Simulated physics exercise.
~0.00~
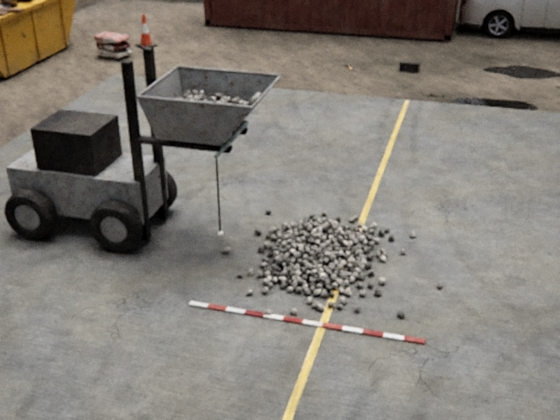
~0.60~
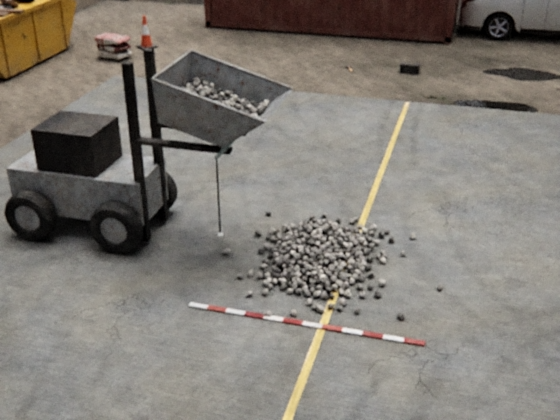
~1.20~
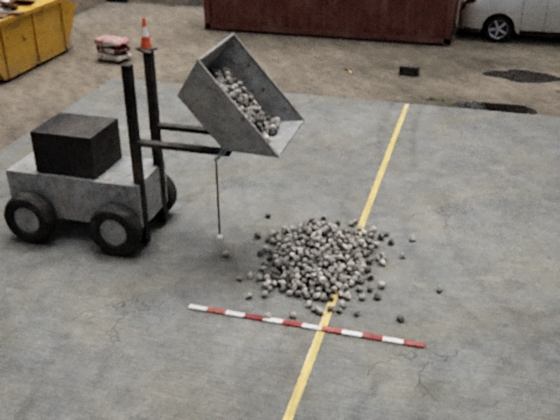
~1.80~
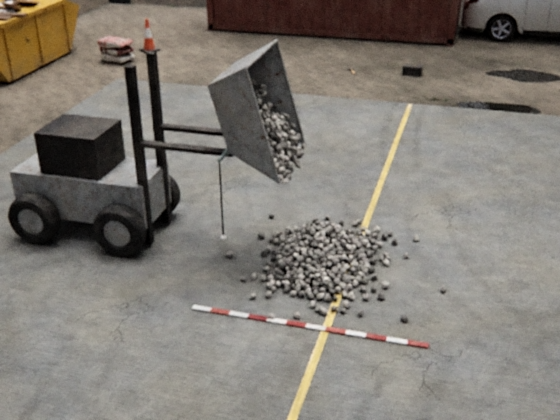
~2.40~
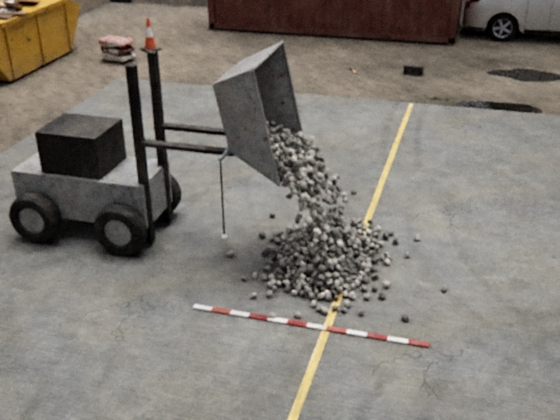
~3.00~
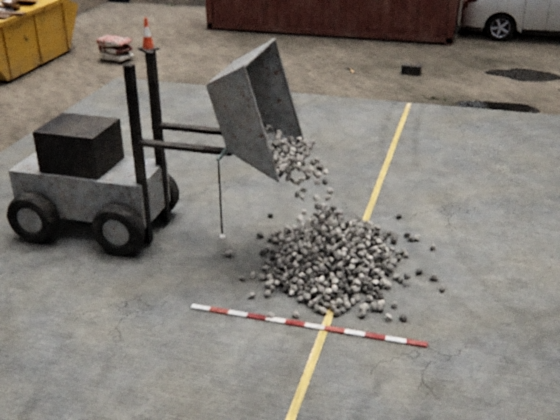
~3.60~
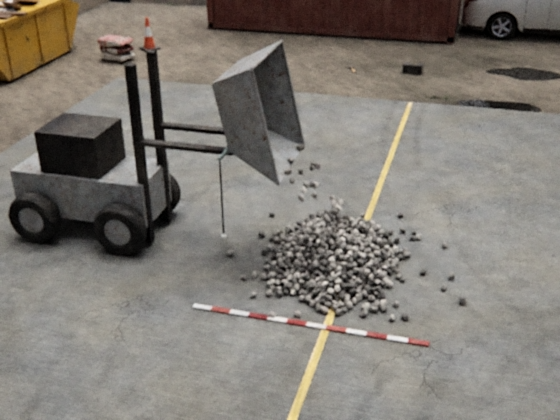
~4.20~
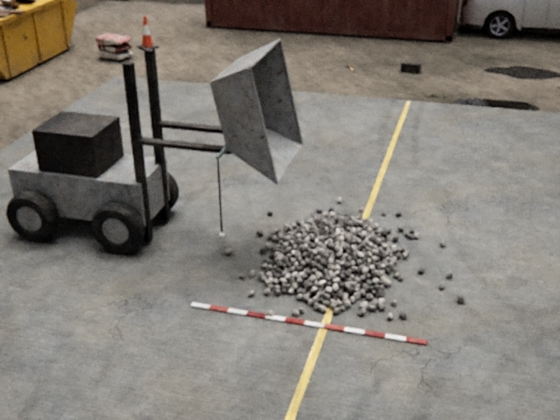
In this clip, a forklift tips its raised grey skip forward, and crushed stones slide out onto an existing pile beside a yellow line. The skip jerks slightly as it empties, and the enlarged heap finally lies across the line beneath the tilted, empty skip.
